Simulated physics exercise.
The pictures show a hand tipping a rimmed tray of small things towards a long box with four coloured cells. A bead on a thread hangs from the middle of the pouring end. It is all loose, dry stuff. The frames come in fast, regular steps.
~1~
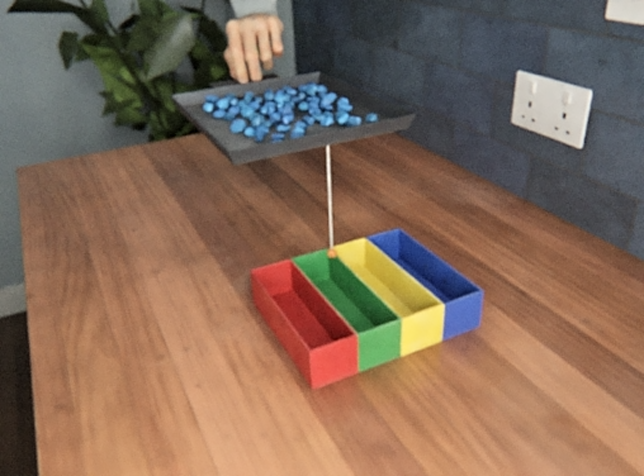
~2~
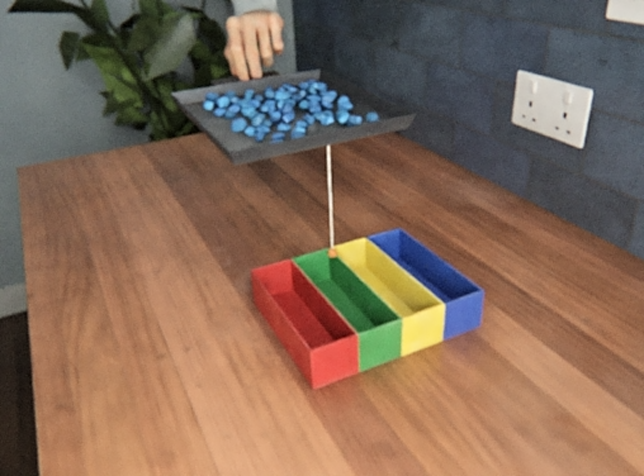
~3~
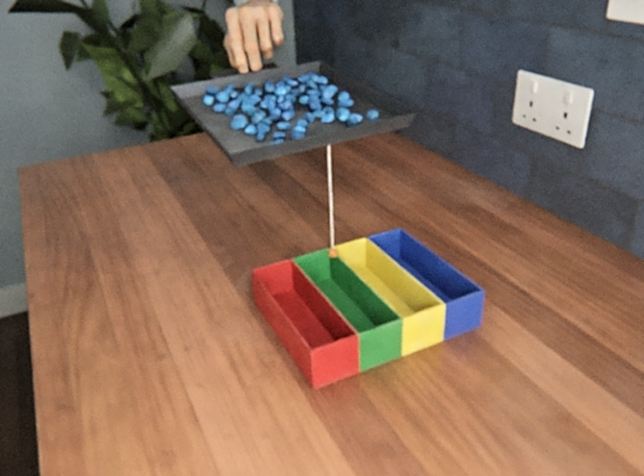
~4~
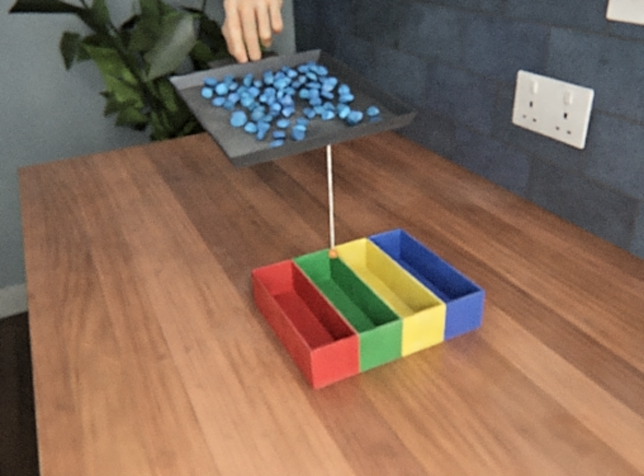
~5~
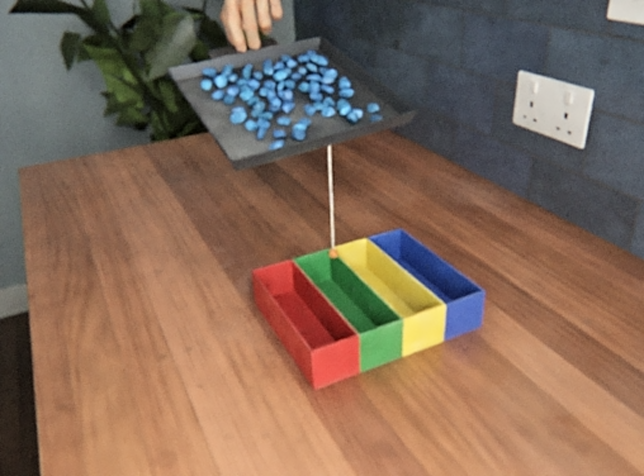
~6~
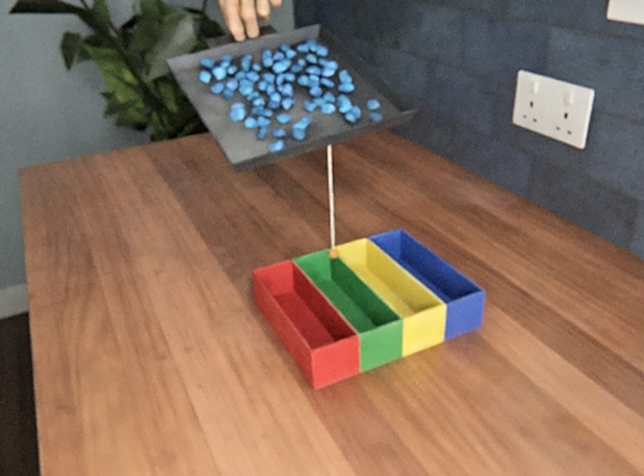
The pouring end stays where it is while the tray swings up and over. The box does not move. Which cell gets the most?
It favours the red compartment.
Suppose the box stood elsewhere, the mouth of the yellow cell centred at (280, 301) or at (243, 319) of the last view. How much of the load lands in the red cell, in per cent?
Near 0 % and 0 %.
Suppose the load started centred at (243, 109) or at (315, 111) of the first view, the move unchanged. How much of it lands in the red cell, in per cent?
The first gives 30 %, the second 40 %.
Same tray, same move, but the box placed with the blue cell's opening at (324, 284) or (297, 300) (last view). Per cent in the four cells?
About 90 and 80 per cent.
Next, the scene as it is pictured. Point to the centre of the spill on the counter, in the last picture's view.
Around (233, 356).
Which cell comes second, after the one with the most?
It is the green cell.
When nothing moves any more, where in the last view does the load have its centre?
Close to (298, 339).
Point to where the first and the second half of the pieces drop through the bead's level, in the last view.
First near (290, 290), later near (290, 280).
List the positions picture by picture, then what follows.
Corners of the pouring end (232, 149) and (408, 114), level; middle of the load (280, 106), aquarium stones; bead on its thread (332, 253); red cell (334, 358); green cell (380, 342); yellow cell (422, 326); blue cell (462, 312), in the first picture.
Corners of the pouring end (233, 149) and (408, 113), level; middle of the load (281, 104), in the second picture.
Corners of the pouring end (234, 151) and (409, 112), tipped barely, lowest at the left corner; middle of the load (281, 100), in the third picture.
Corners of the pouring end (234, 154) and (410, 111), tipped a little, lowest at the left corner; middle of the load (280, 93), in the fourth picture.
Corners of the pouring end (235, 157) and (410, 109), tipped a little, lowest at the left corner; middle of the load (280, 86), in the fifth picture.
Corners of the pouring end (235, 160) and (411, 108), tipped clearly, lowest at the left corner; middle of the load (280, 80); red cell (336, 358); green cell (381, 342); yellow cell (424, 327); blue cell (464, 312), in the sixth picture.
Just after the last frame, tray tipped steeply; the larger part on the tray; just a few in the red cell; roughly a quarter falling or outside the box.
A moment on, tray tipped past a quarter turn; roughly a quarter on the tray; roughly a quarter in the red cell; about a tenth in the green cell; roughly half falling or outside the box.
Further on, tray tipped past a quarter turn; roughly a third in the red cell; roughly a quarter in the green cell; just a few in the yellow cell; roughly a third falling or outside the box.
When it is over, tray tipped past a quarter turn; roughly a third in the red cell; roughly a quarter in the green cell; just a few in the yellow cell; not one in the blue cell; roughly a third outside the box.
